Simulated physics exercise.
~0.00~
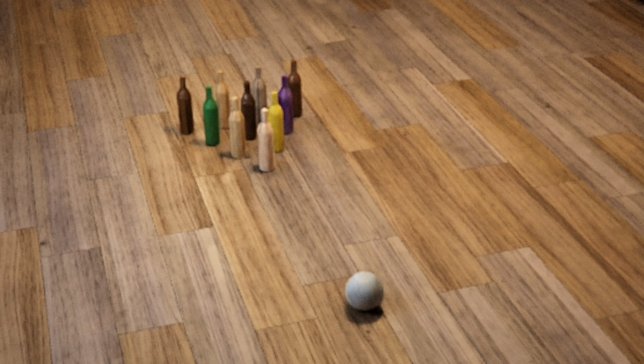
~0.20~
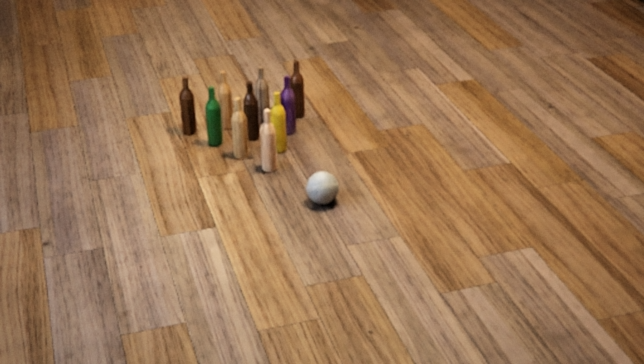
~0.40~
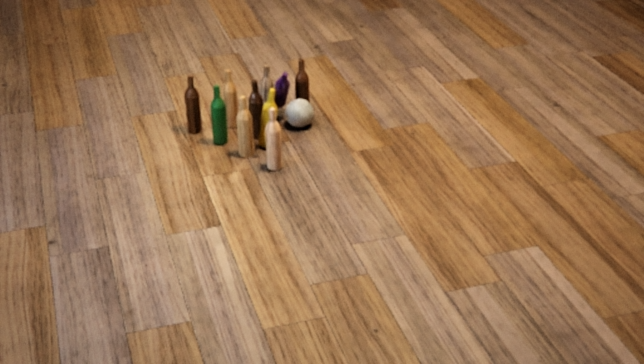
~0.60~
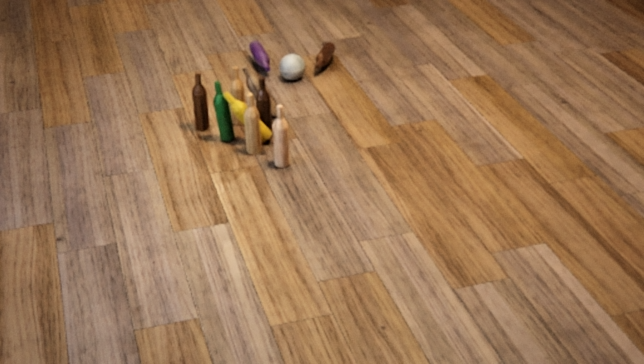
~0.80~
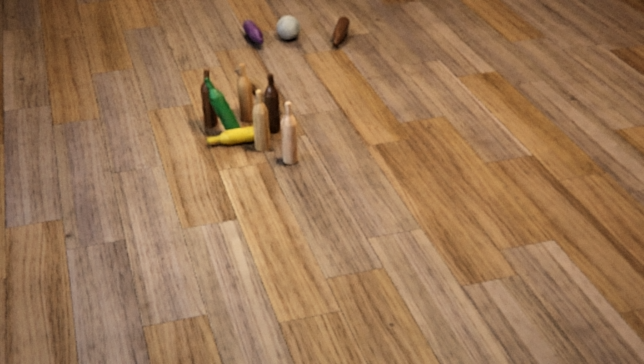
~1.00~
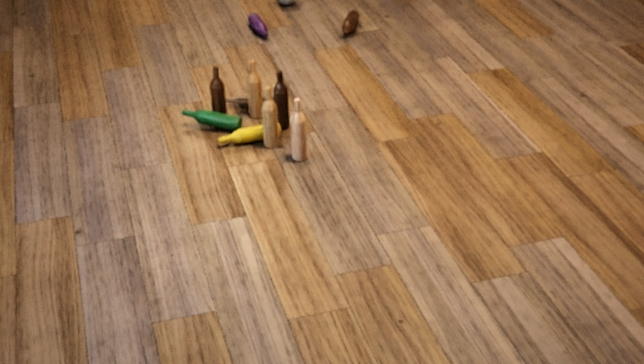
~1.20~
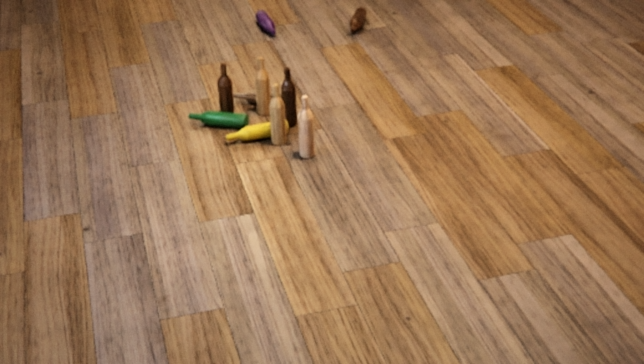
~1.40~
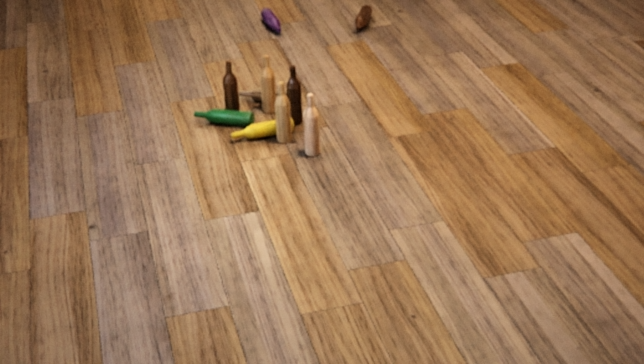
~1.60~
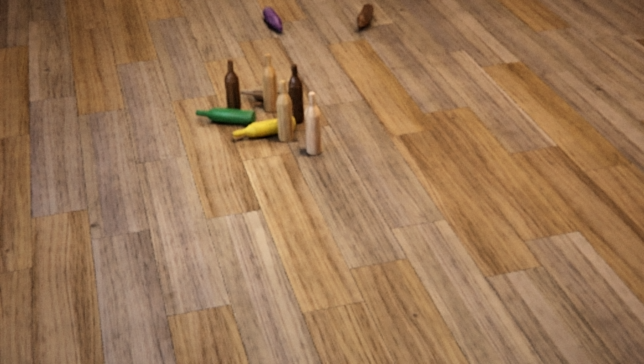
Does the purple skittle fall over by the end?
Yes, the purple skittle falls over. The ball knocks it back from the group, and it ends up lying on the floor behind the others.
A grey ball rolled across a wooden floor into the right side of a group of bottle-shaped skittles, knocking the purple one away, then rolled out of view as the yellow and green ones toppled, leaving several still standing.
